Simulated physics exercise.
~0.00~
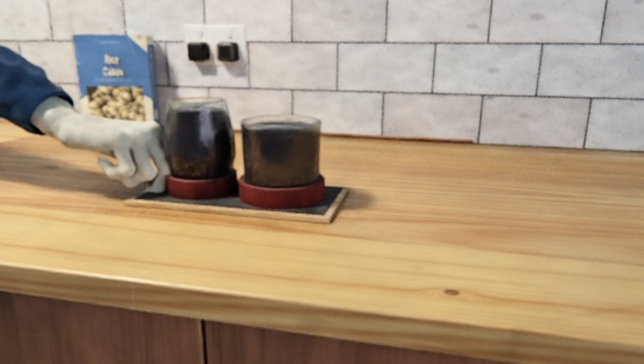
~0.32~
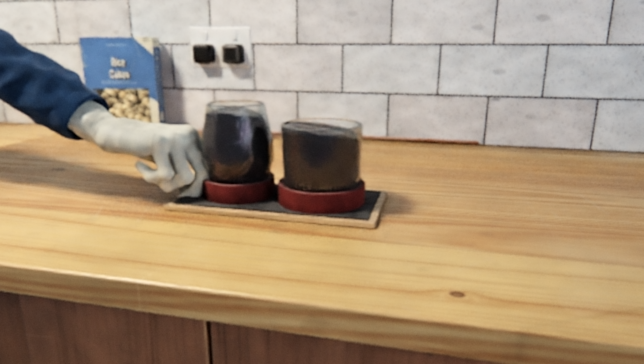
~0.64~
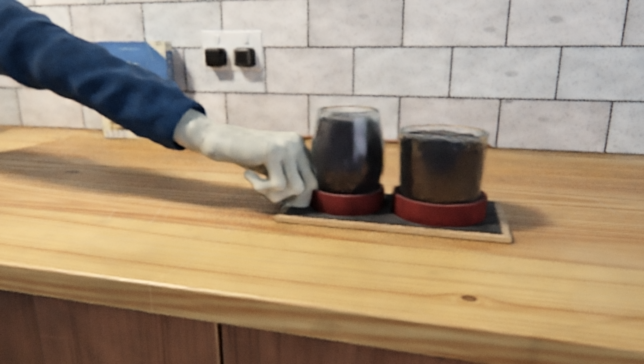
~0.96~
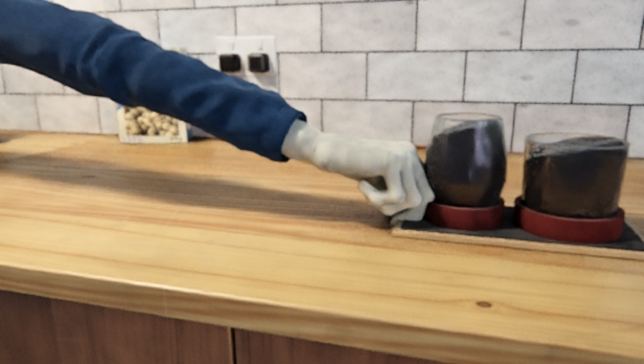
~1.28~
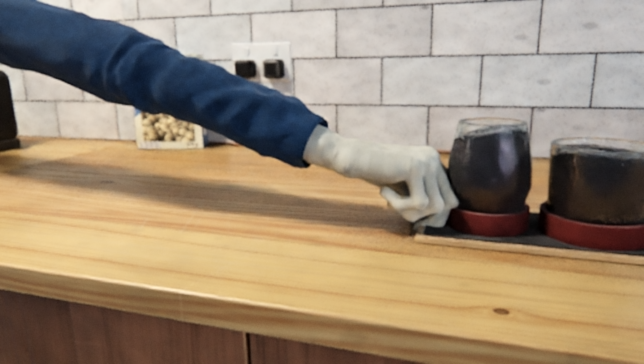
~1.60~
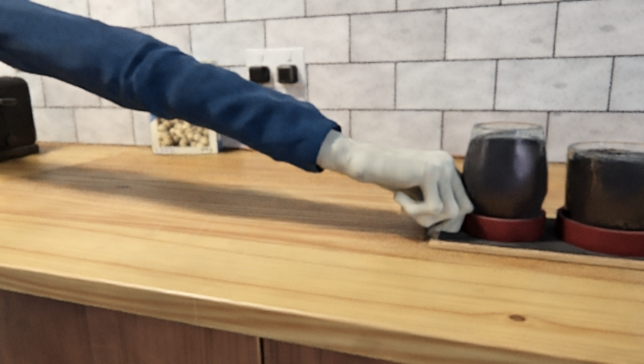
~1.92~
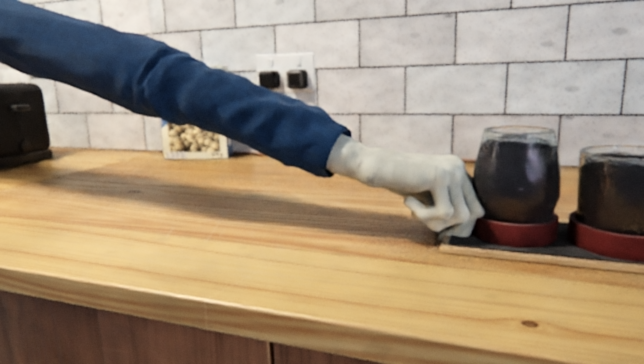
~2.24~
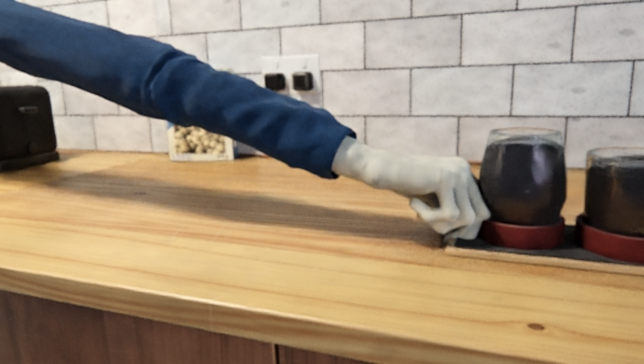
On a wooden kitchen counter, a pale hand in a blue sleeve slid a tray holding two open glass vessels of dark wine to the right, the liquid tilting along the way, then stopped with its fingers still on the tray's edge.
